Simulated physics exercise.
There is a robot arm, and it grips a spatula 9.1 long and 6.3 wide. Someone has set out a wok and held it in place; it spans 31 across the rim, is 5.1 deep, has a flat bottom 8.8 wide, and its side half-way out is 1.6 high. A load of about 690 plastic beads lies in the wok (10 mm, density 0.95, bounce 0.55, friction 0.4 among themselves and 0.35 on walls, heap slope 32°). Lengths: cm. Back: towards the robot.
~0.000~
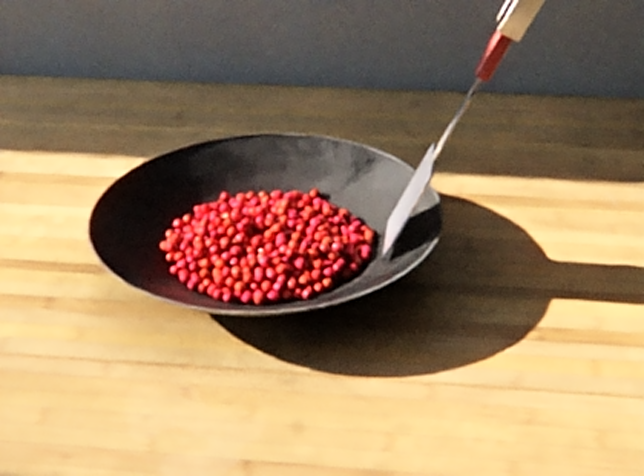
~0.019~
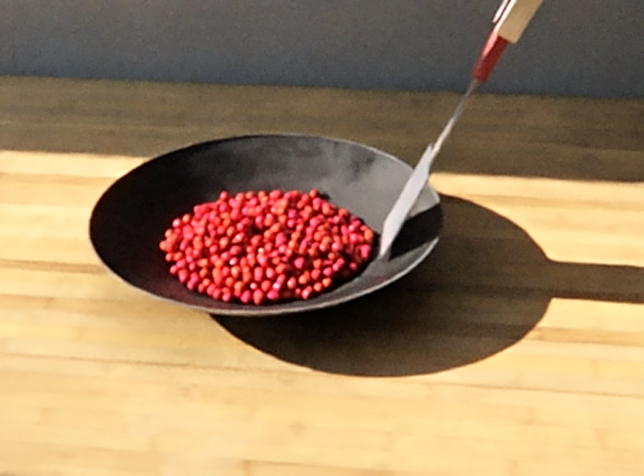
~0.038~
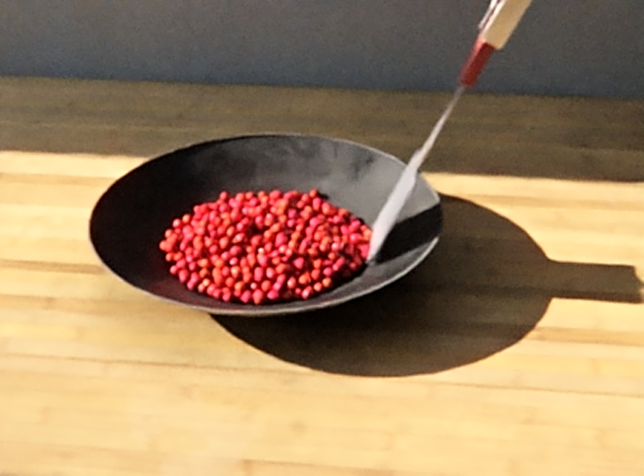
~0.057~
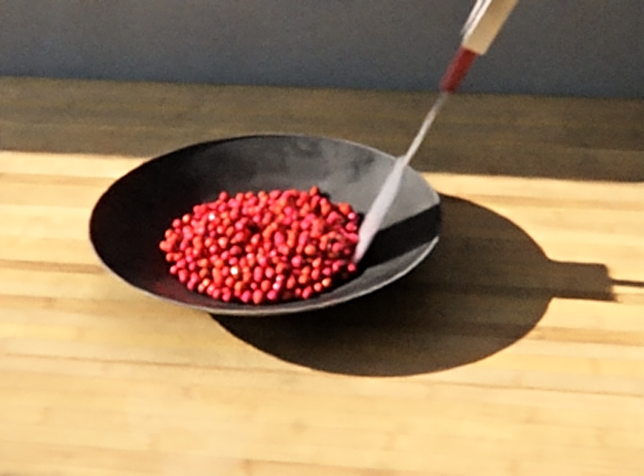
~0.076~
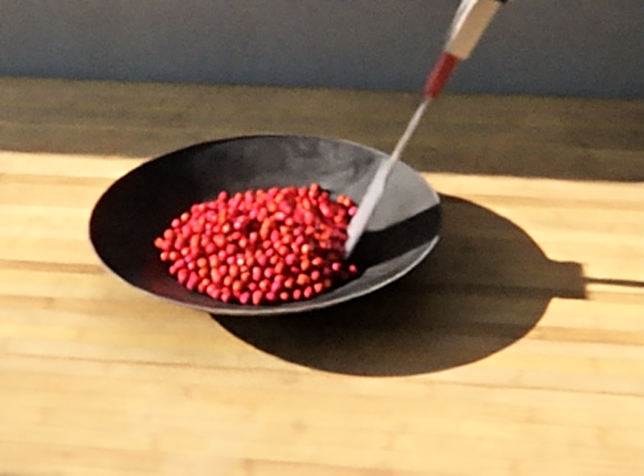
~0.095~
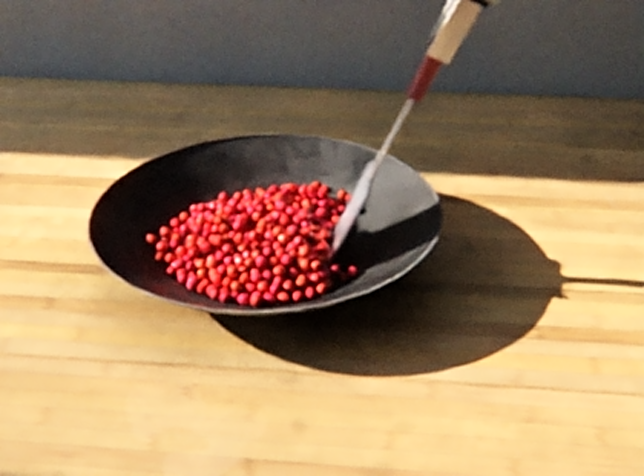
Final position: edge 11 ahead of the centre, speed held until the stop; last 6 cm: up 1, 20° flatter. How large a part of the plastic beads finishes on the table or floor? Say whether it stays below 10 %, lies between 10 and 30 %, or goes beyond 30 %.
It lies between 10 and 30 %.
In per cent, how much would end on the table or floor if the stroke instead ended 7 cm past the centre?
That would give close to 0 per cent.
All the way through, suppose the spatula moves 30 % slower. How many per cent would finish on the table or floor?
10 per cent, roughly.
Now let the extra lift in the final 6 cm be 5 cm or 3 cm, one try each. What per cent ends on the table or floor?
First try about 15 %, second try about 15 %.
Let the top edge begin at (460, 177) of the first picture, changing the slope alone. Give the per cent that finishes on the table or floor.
Spill: Approx. 15 per cent.
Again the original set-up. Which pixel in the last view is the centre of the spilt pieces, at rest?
Around pixel (21, 251).
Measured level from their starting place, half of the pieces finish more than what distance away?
Roughly 3 cm.
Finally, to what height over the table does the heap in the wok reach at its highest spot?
Some 6.0 cm above the table.
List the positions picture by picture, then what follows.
In the first frame, spatula top edge at (433, 159), sloping 65°; upper third of the load around (267, 235), from x 165 to 370, top at y 195; 687 in the wok.
In the second frame, spatula top edge at (430, 160), sloping 65°; upper third of the load around (267, 235), from x 165 to 370, top at y 195.
In the third frame, spatula top edge at (418, 165), sloping 65°; upper third of the load around (267, 235), from x 165 to 370, top at y 195.
In the fourth frame, spatula top edge at (402, 170), sloping 65°; upper third of the load around (269, 234), from x 165 to 355, top at y 190.
In the fifth frame, spatula top edge at (386, 174), sloping 65°; upper third of the load around (269, 232), from x 160 to 355, top at y 190.
In the sixth frame, spatula top edge at (370, 177), sloping 65°; upper third of the load around (262, 232), from x 150 to 355, top at y 185; 687 in the wok.
After 0.18 s, sloping 65°, highest piece 5 above the table; 687 in the wok.
After 0.26 s, sloping 60°, highest piece 6 above the table; 687 in the wok.
After 0.51 s, sloping 45°, highest piece 6 above the table; 580 in the wok, 98 on the table or floor, 9 on the blade or in flight.
After 1.56 s, sloping 45°, highest piece 5 above the table; 580 in the wok, 107 on the table or floor.
At rest, 580 in the wok, 107 on the table or floor. That is 16 % on the table or floor.
